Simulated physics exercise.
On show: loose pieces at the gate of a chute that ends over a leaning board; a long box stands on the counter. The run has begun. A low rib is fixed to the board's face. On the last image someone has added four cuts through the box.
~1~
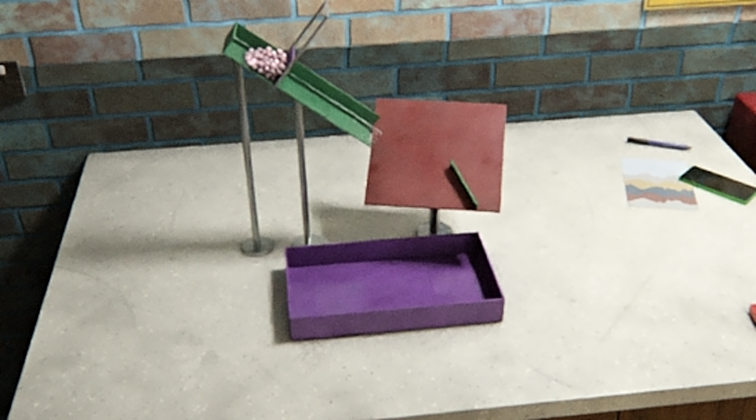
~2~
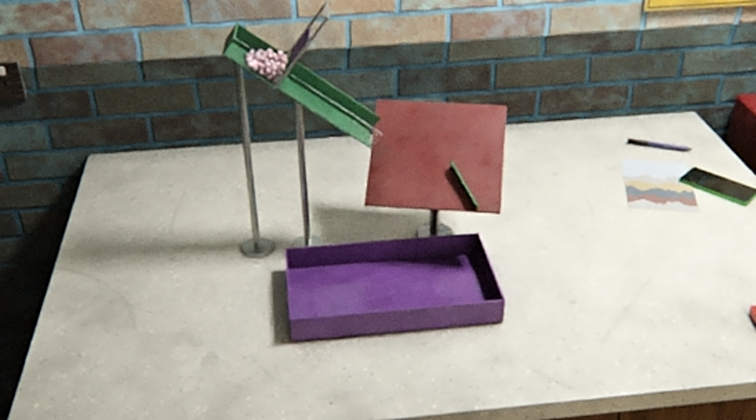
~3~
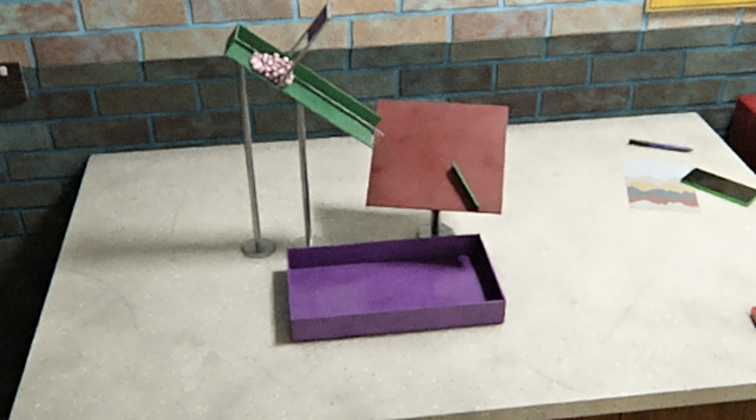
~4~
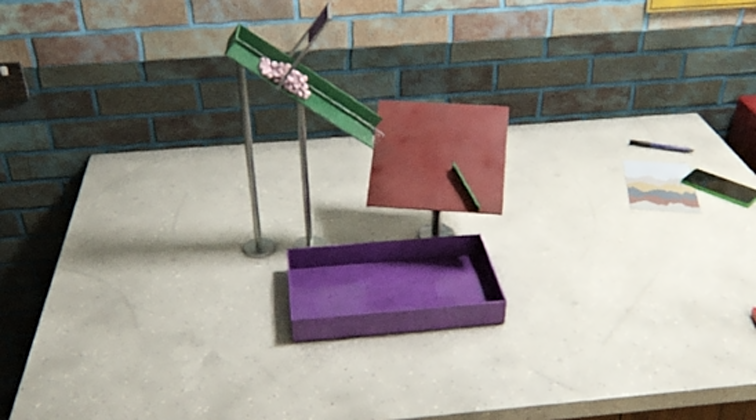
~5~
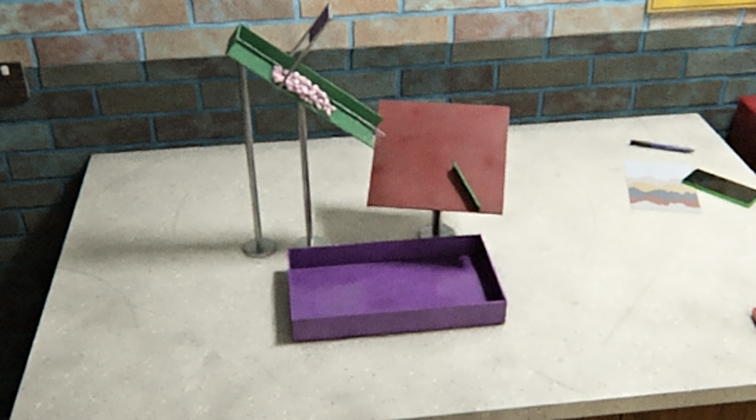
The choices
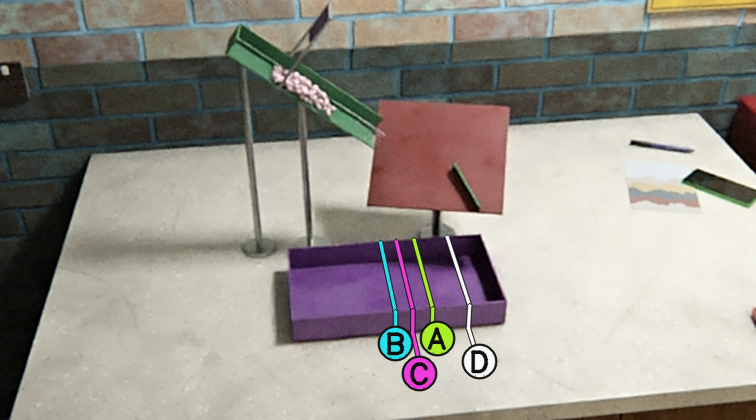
A cluster of small pale pink beads sat near the top of a sloping green chute, then slid down to the right, stretching out along it, above an empty purple box and beside a tilted red board.
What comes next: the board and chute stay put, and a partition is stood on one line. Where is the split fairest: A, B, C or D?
Use line D.
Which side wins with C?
More lands on the right.
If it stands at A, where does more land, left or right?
The right side.
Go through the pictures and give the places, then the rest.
The first picture shows load behind the gate at (271, 61), sugar pearls; lip of the chute at (370, 139), sloping fairly steeply.
The second picture shows middle of the board at (437, 154), tilted fairly steeply; middle of its low edge at (432, 209); of its high edge at (441, 102).
The third picture shows front corners of the box at (292, 320) and (506, 300), empty; front of the load at (291, 78).
The fourth picture shows middle of the load at (289, 78); its front at (308, 94), about a quarter of the way to the lip; rib from (453, 163) to (479, 206).
The fifth picture shows middle of the load at (299, 87); its front at (332, 109), about half of the way to the lip.
On the marked copy, line A crosses the front rim at (432, 307); line B crosses the front rim at (395, 311); line C crosses the front rim at (412, 309); line D crosses the front rim at (469, 304).
Choosing A, of what is caught, a small part on the left of the divider, most on the right.
Choosing B, of what is caught, a stray few on the left of the divider, nearly all on the right.
Choosing C, of what is caught, a small part on the left of the divider, nearly all on the right.
Choosing D, of what is caught, about a third on the left of the divider, about two thirds on the right.
